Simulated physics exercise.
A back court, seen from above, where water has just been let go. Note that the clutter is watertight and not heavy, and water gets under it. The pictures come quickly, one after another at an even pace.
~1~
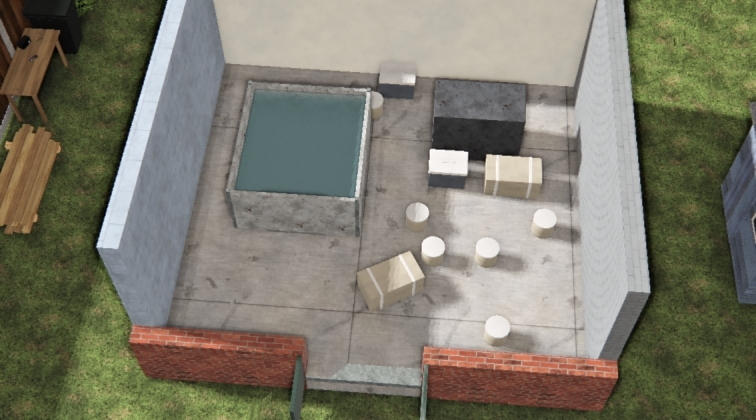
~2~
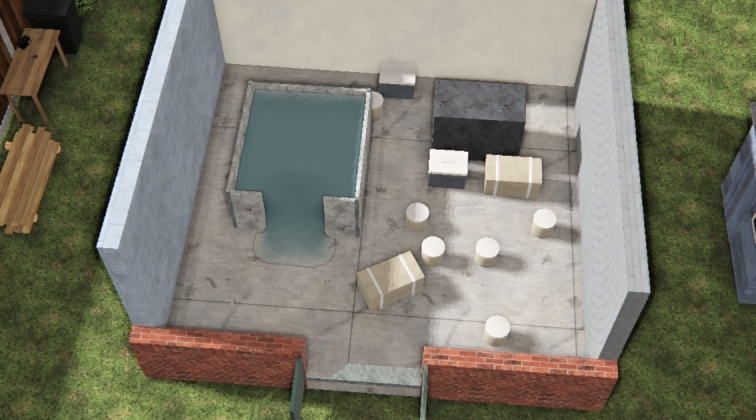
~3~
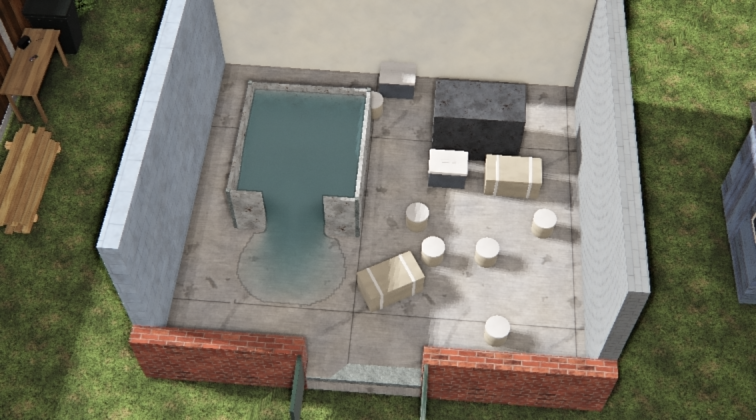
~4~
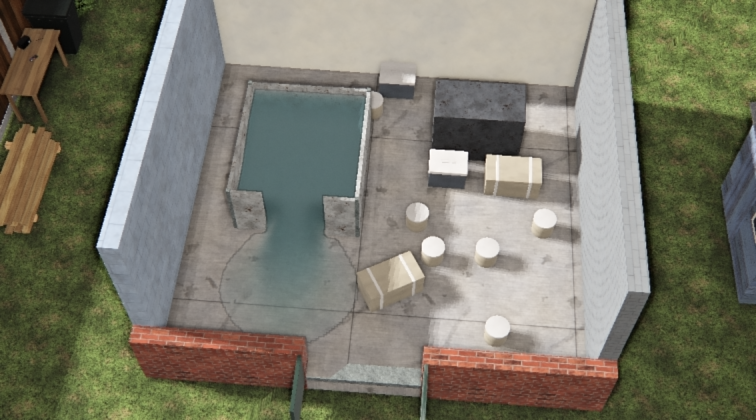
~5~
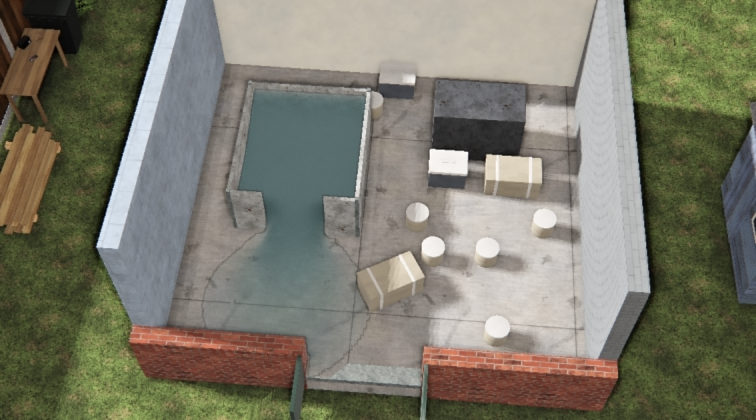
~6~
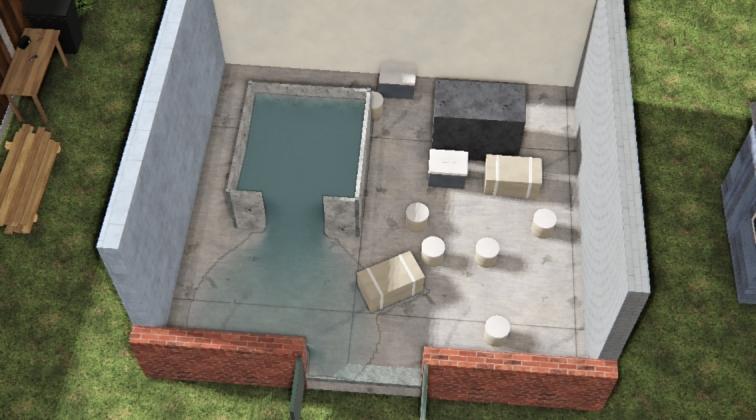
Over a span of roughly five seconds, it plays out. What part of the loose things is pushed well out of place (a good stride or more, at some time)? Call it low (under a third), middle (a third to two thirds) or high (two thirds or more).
Low.
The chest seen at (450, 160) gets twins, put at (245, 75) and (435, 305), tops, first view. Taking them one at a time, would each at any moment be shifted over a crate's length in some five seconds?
In sequence: Travels that far, doesn't go far.
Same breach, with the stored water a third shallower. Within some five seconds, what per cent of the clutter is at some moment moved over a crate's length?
By my count, 0 %.
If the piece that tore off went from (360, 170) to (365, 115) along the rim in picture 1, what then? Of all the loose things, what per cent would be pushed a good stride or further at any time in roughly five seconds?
90 percent, give or take.
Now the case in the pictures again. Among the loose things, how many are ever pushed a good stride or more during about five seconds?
That adds up to 0.
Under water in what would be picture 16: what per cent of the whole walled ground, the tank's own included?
I'd put it at around 40 in a hundred.
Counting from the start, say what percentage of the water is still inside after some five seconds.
It comes to about 72 parts in a hundred.
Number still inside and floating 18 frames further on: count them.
Count: 0.
A moment on, 0 of 10 are well off their spots; 0 afloat.
Next, 0 of 10 are well off their spots; 0 afloat.
Later, 0 of 10 are well off their spots; 0 afloat.
In the end, 0 of 10 are well off their spots, and 0 have been at some point; 0 afloat.
